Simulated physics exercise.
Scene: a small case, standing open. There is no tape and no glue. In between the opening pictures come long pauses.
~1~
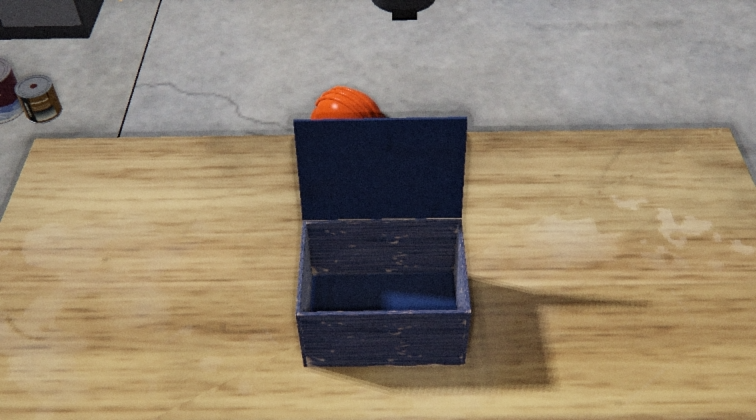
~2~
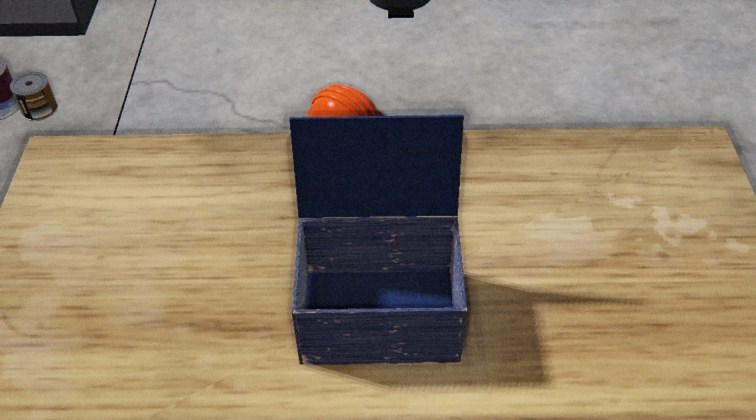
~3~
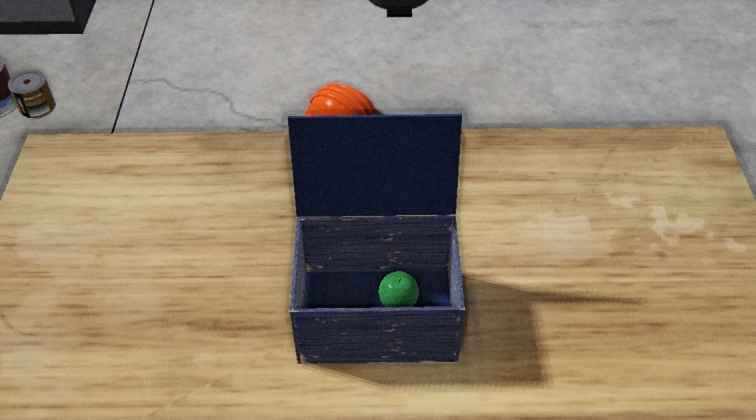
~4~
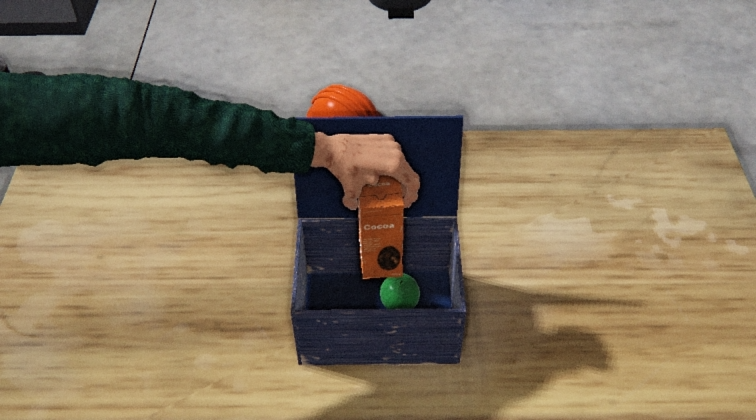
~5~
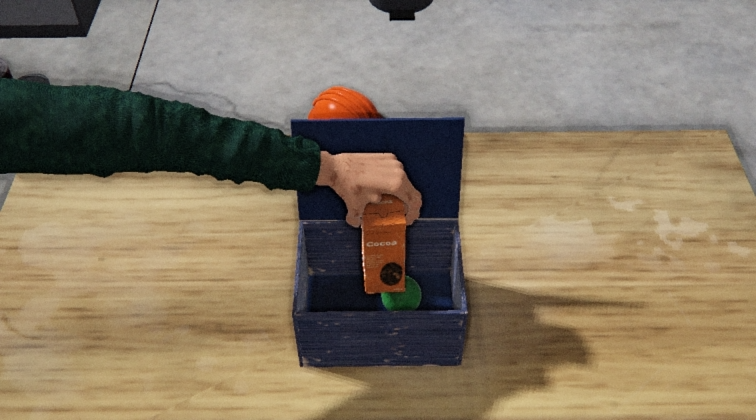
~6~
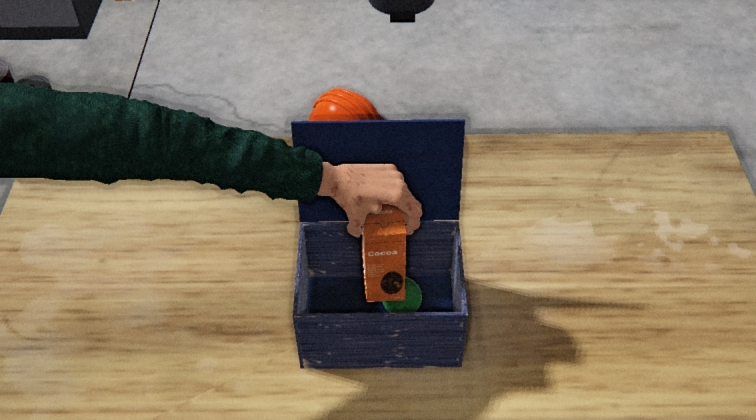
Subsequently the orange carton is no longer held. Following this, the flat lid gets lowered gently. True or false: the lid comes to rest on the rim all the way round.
True.
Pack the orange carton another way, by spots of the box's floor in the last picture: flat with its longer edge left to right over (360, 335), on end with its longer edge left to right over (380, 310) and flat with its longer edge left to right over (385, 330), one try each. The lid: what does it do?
With the first placement it closes properly, with the second it closes properly, and with the third it closes properly.
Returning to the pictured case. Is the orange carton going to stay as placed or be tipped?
The orange carton tips.
Then, 0.70 s later than the last frame, orange carton on its side near (367, 330); green apple moved about its own width.
Then, 1.80 s later than the last frame, lid 46° above the rim; orange carton on its side near (367, 330); green apple moved about its own width.
When it is over, lid shut; lying over in the box, orange carton; moved from the start, green apple. End places, in pixels of the last picture, orange carton near (367, 330).
